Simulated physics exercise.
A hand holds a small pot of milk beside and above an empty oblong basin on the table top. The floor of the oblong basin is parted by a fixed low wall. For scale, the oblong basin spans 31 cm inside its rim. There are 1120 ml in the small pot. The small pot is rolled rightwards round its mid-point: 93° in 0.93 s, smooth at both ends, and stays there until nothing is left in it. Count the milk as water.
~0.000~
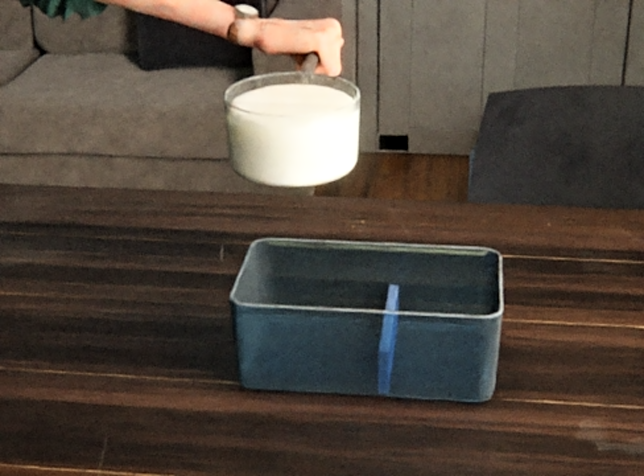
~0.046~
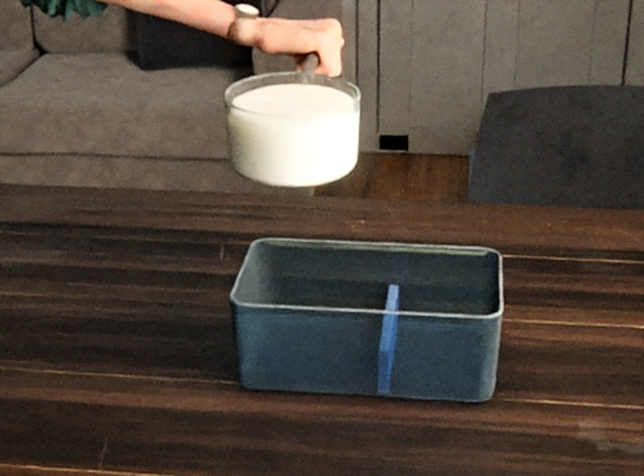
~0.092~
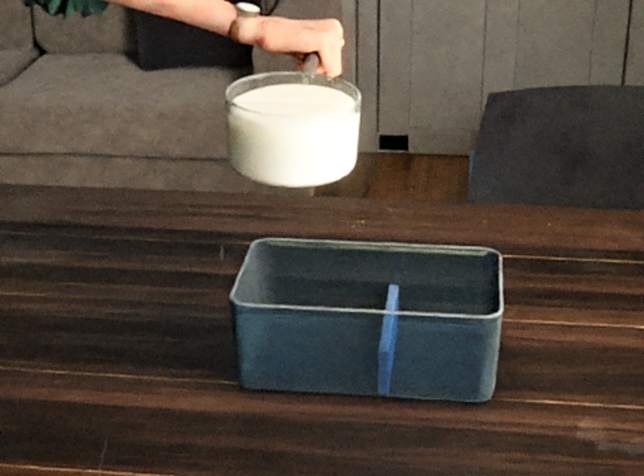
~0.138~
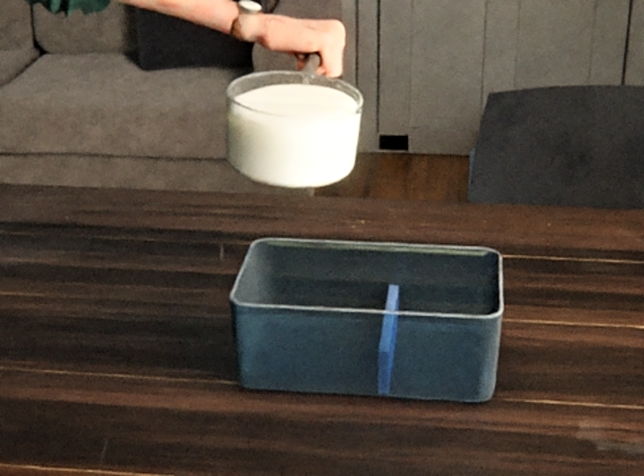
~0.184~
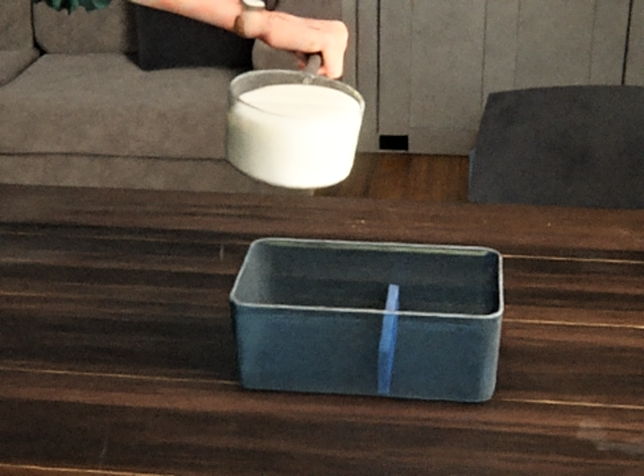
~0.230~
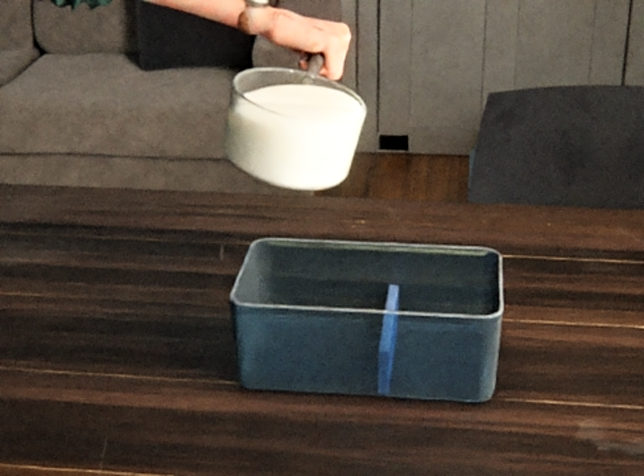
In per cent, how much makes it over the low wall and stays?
About 89 per cent.
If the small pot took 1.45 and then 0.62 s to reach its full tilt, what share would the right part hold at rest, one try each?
First 90, then 80 per cent.
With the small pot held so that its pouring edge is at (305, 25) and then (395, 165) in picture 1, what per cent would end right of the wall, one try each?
First 55, then 95 per cent.
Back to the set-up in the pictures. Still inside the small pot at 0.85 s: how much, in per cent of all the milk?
About 16 per cent.
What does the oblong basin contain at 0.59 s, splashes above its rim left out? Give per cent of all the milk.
About 7 per cent.
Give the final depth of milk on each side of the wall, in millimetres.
Left about 4 mm, right about 52 mm.
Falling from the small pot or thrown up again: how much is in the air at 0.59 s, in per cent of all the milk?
About 32 per cent.
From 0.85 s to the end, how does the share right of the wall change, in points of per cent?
It goes up by about 26.
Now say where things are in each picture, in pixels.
The first picture shows tilt 0°; pouring edge (358, 97); surface from (230, 101) to (357, 106); the oblong basin's rim runs from (242, 270) to (501, 283); the wall's top is at (389, 317).
The second picture shows tilt 1°; pouring edge (358, 98); surface from (231, 101) to (357, 105).
The third picture shows tilt 2°; pouring edge (359, 100); surface from (231, 100) to (357, 106).
The fourth picture shows tilt 5°; pouring edge (361, 103); surface from (233, 100) to (359, 107).
The fifth picture shows tilt 9°; pouring edge (362, 107); surface from (234, 101) to (360, 108).
The sixth picture shows tilt 13°; pouring edge (364, 113); surface from (233, 102) to (363, 109).
By 0.59 s the tilt is 66° and 61 per cent is still to pour, 1 is left of the wall and 6 right of it.
By 0.85 s the tilt is 91° and 17 per cent is still to pour, 1 is left of the wall and 62 right of it.
By 1.13 s the tilt is 93° and 4 per cent is still to pour, 5 is left of the wall and 85 right of it.
By 1.43 s the tilt is 93° and 1 per cent is still to pour, 8 is left of the wall and 89 right of it.
At rest 10 per cent lies left of the wall, 89 right of it and 1 outside.
